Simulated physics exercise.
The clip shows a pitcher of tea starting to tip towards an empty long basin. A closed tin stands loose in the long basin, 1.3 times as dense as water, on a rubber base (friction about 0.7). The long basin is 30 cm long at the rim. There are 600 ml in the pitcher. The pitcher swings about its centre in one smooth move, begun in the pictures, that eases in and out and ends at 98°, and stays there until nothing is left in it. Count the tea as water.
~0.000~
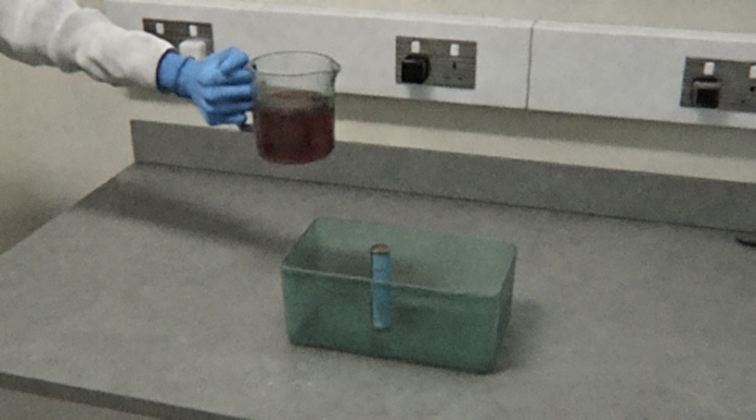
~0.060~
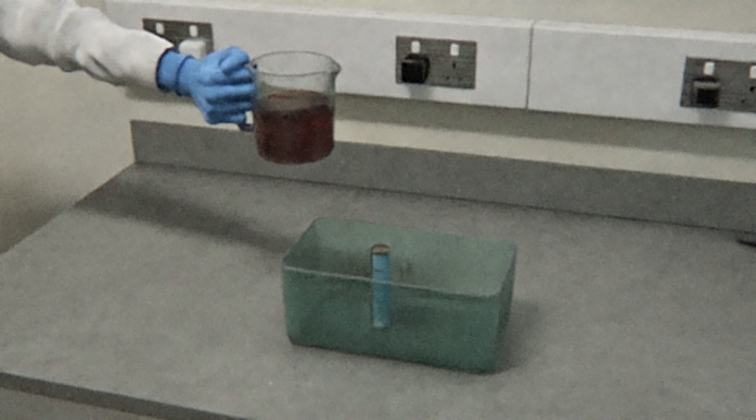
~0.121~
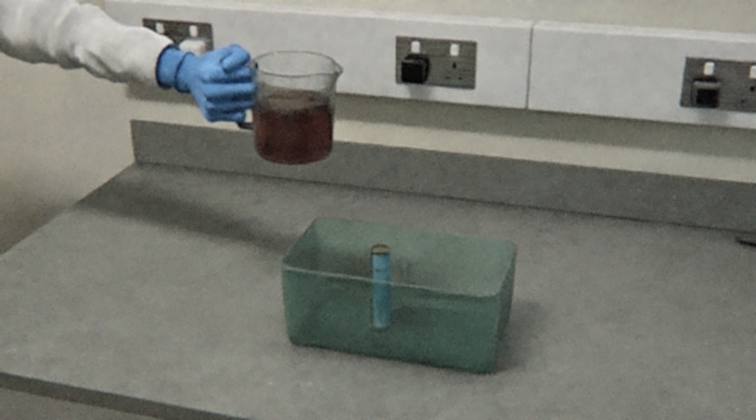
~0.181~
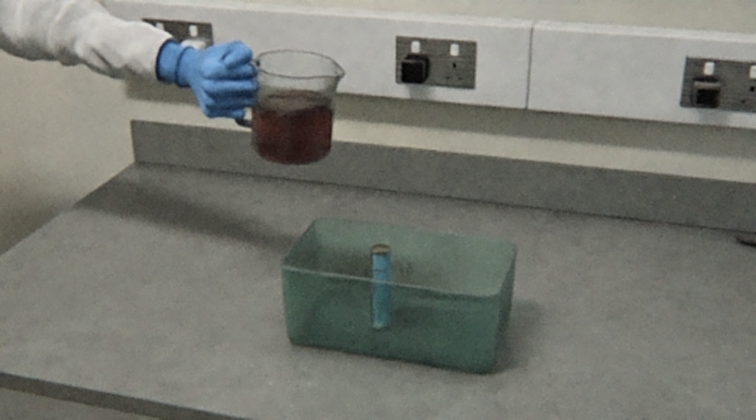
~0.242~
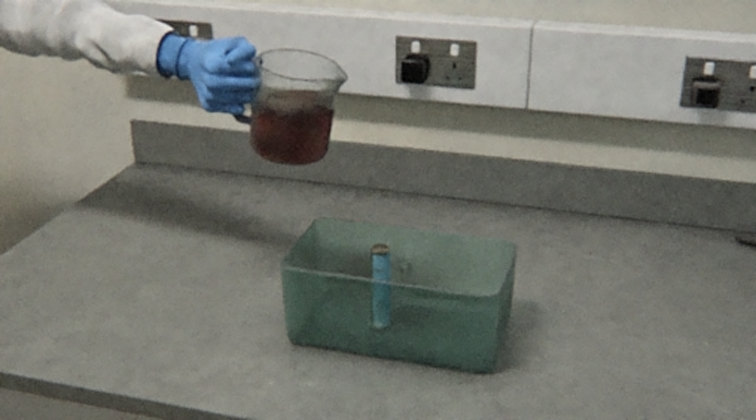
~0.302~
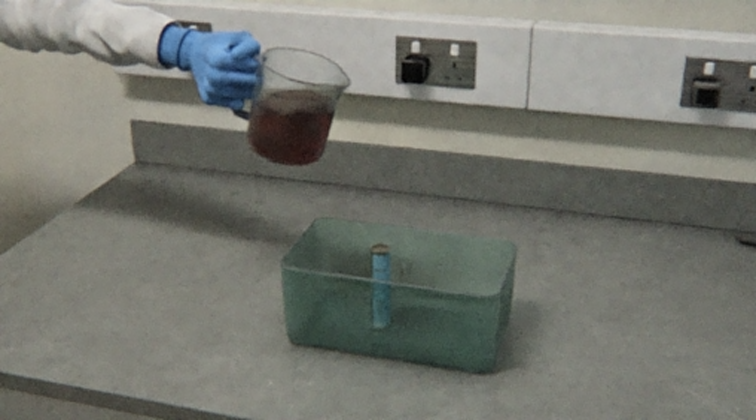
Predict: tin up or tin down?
The tin remains upright.
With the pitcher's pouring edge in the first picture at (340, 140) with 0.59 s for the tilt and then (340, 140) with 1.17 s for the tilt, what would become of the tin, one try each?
First it topples; then it falls.
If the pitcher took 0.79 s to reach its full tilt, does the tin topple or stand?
Then it remains upright.
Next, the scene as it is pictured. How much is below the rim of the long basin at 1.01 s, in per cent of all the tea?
Near 28 in a hundred.
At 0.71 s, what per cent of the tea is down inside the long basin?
Near 0 in a hundred.
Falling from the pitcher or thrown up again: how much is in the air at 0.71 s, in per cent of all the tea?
Near 6 in a hundred.
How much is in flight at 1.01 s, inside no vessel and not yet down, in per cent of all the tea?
Near 30 in a hundred.
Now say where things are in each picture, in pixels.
In the first picture, it leans 0°; its right rim is at (340, 69); the tea meets the walls at (259, 96) and (331, 103); the long basin's rim runs from (298, 241) to (509, 269); the tin's top is at (380, 252).
In the second picture, it leans 1°; its right rim is at (341, 69); the tea meets the walls at (259, 96) and (332, 103).
In the third picture, it leans 3°; its right rim is at (342, 71); the tea meets the walls at (259, 97) and (332, 103).
In the fourth picture, it leans 6°; its right rim is at (344, 74); the tea meets the walls at (259, 97) and (332, 103).
In the fifth picture, it leans 10°; its right rim is at (347, 79); the tea meets the walls at (259, 97) and (333, 104).
In the sixth picture, it leans 15°; its right rim is at (350, 84); the tea meets the walls at (259, 97) and (334, 104).
After 0.71 s the tilt is 65° and 94 per cent is still to pour; the tin stands where it began.
After 1.01 s the tilt is 94° and 42 per cent is still to pour; the tin stands where it began.
After 1.33 s the tilt is 98° and 9 per cent is still to pour; the tin stands where it began.
After 1.67 s the tilt is 98° and 1 per cent is still to pour; the tin stands where it began.
In the end the tin stands where it began.
